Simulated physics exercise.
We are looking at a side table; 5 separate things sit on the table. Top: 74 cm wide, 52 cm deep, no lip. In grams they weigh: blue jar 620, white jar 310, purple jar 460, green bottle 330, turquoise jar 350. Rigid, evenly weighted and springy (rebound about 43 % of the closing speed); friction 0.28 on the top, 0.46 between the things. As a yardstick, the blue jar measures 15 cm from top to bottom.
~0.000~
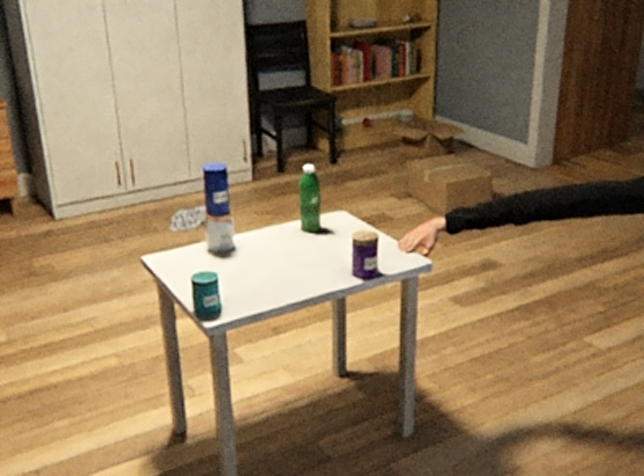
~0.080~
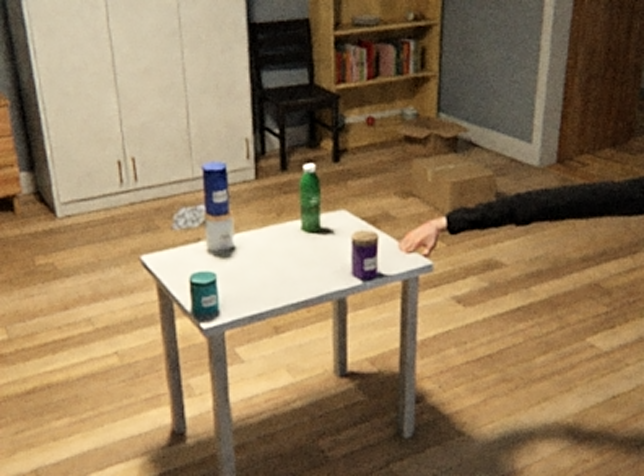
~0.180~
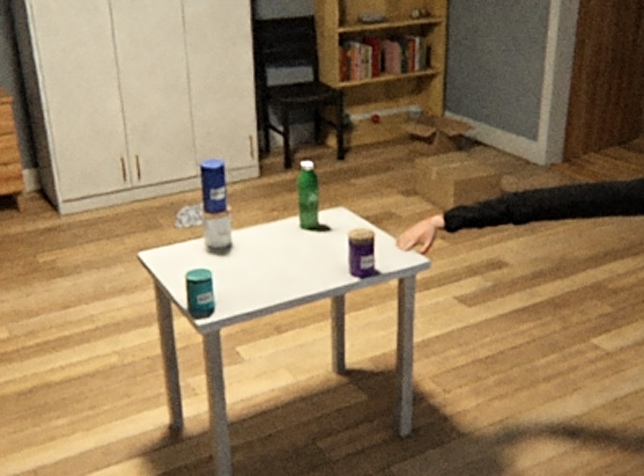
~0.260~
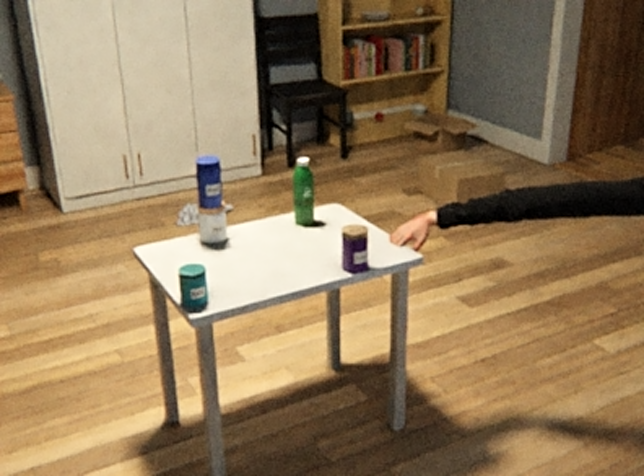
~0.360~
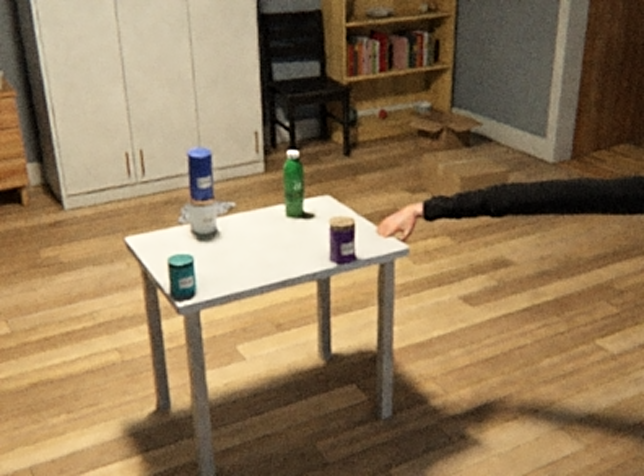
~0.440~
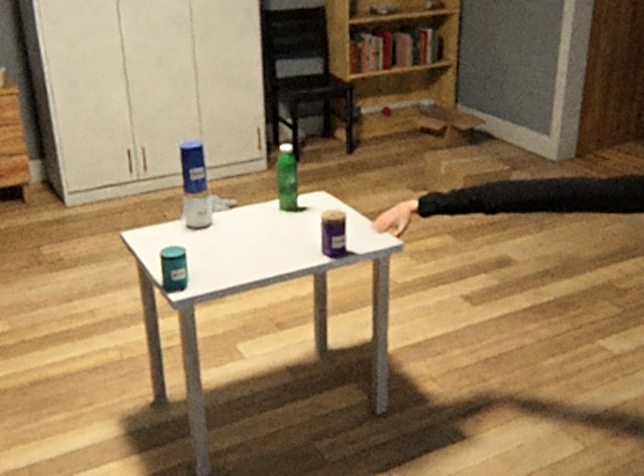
A white side table stands on a wood floor in a room with a white wardrobe, black chair and bookshelf behind, seen from slightly above. On it, a blue jar sits atop a white jar at the back left, with a green bottle, a purple jar at right and a turquoise jar at front left. A dark-sleeved arm at the table's right edge moves left as the table slides away with its objects, the blue jar leaning slightly, while the view shifts slightly early on.
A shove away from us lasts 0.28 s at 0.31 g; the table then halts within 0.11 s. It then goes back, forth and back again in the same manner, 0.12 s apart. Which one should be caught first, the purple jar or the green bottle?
It is the second, the green bottle.
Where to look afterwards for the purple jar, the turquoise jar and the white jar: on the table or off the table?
The purple jar is still on the table; the turquoise jar is still on the table; the white jar finishes off the table.
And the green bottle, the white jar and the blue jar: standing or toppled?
The green bottle tips over; the white jar topples; the blue jar tips over.
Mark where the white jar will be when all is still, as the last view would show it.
Near (184, 333).
After 0.84 s, table along by 6 cm; blue jar, white jar and green bottle now off the table; purple jar moved 10 cm near (336, 235); turquoise jar moved 10 cm.
After 1.24 s, table along by 4 cm; purple jar moved 4 cm near (349, 244); turquoise jar moved 4 cm.
After 1.74 s, table along by 14 cm; purple jar moved 9 cm near (324, 226); turquoise jar moved 9 cm.
In the end (2.7 s), off the table, blue jar, white jar and green bottle; not toppled but over 5 cm from the start, purple jar and turquoise jar. At the end, from the last picture's camera, purple jar near (351, 246), green bottle near (289, 354). Purple jar was never lost; green bottle went at 0.80 s.
